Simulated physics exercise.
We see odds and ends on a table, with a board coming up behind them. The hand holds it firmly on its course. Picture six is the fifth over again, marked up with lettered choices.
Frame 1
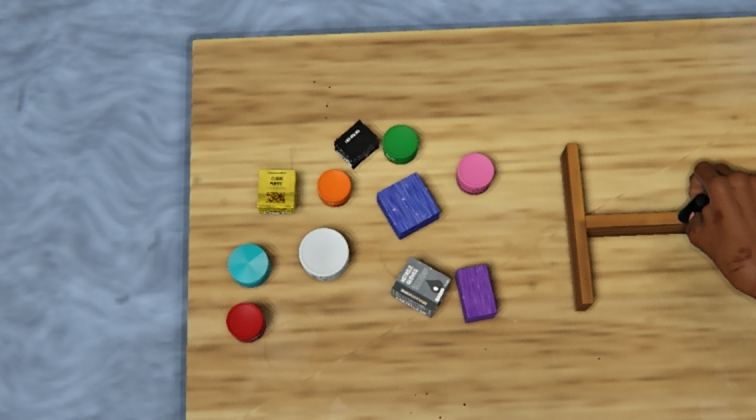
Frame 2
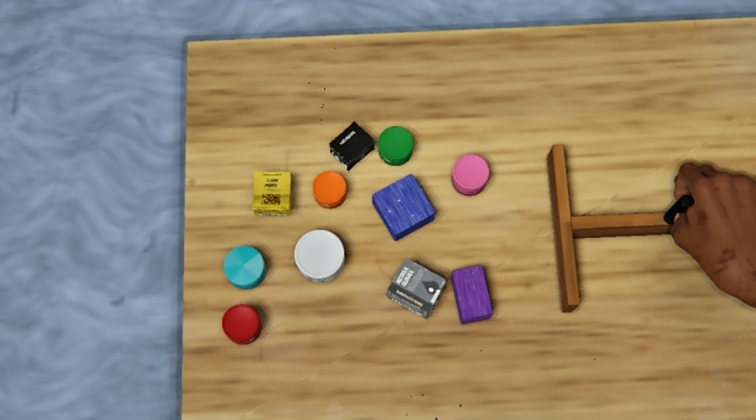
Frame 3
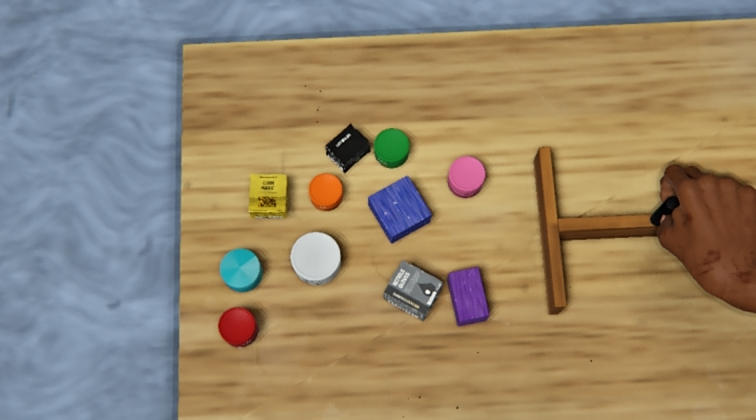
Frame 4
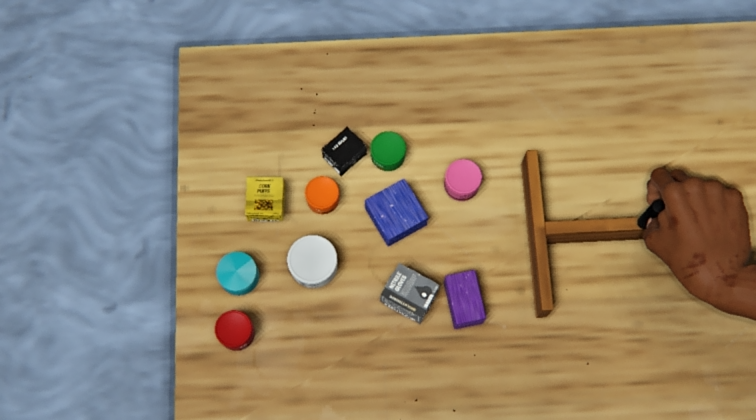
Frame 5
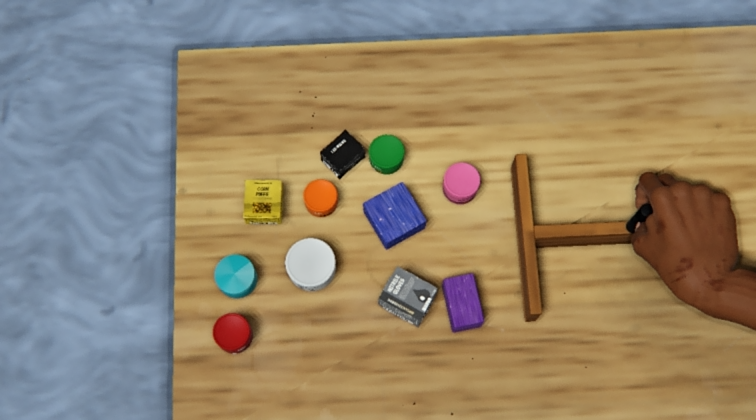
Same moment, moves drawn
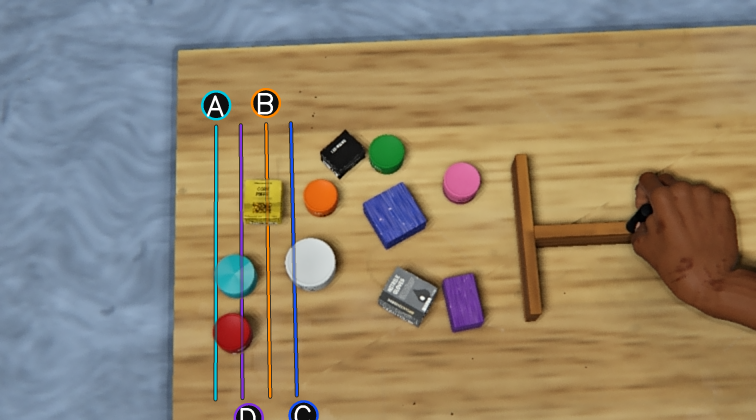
At first, small round pieces, little boxes and blocks in many colours lie scattered on a wooden table, with a T-shaped wooden board held by a hand at the right. The hand then slides the board steadily leftward, narrowing the gap to the purple and pink pieces, without touching them.
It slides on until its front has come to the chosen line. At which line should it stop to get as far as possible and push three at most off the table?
It can go as far as D.
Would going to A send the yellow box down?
Yes.
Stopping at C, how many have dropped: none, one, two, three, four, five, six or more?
In all, none.
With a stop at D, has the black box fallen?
No.
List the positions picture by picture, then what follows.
The first picture shows board (580, 221); pink tub (475, 174); green jar (401, 145).
The second picture shows board (566, 223); grey box (417, 289).
The third picture shows board (552, 225); yellow box (269, 196).
The fourth picture shows board (540, 228); white jar (313, 262).
The fifth picture shows board (529, 232); red jar (233, 334); turquoise tin (236, 277); black box (343, 155).
On the marked copy, A at (216, 257); B at (268, 255); C at (294, 253); D at (242, 256).
With D. Early on, board (425, 237); green jar (382, 150); purple block (406, 305).
Further on, board (319, 242); red jar (220, 335); turquoise tin (222, 278).
At the end, board (242, 245); red jar over the edge; turquoise tin over the edge; two fallen.
As for the rest, A drops five; B is within the limit but short; C is within the limit but short.
